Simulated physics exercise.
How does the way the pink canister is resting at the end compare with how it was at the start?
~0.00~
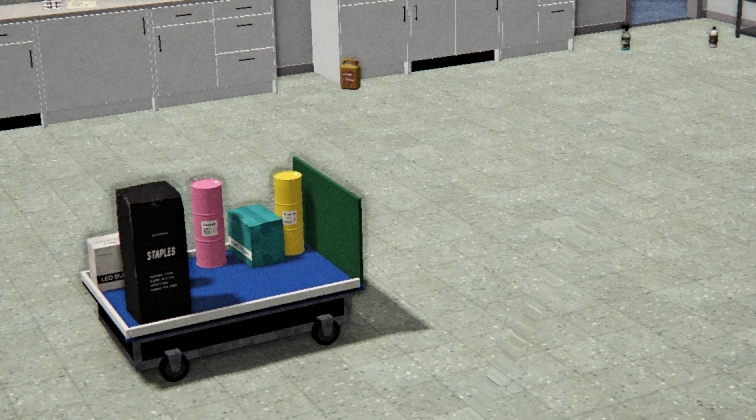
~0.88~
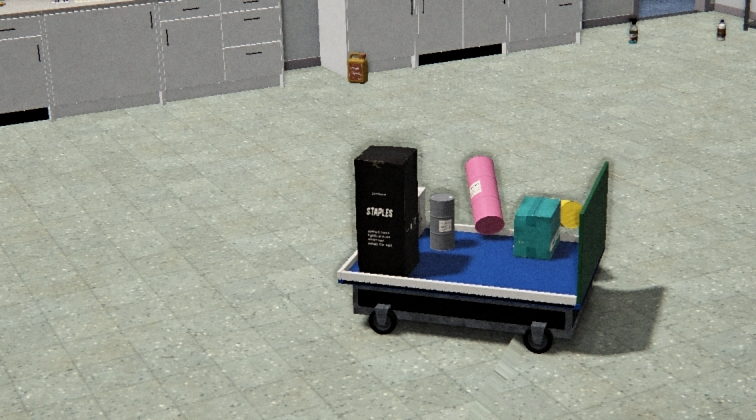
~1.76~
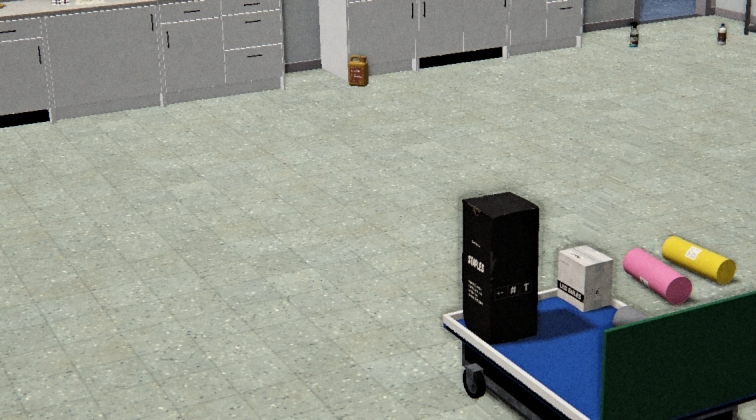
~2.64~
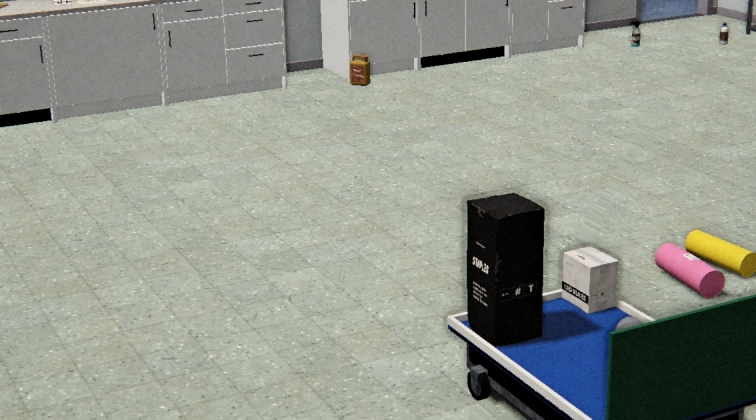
At the start the pink canister stands upright on the cart's blue deck. By the end it is lying on its side on the floor.
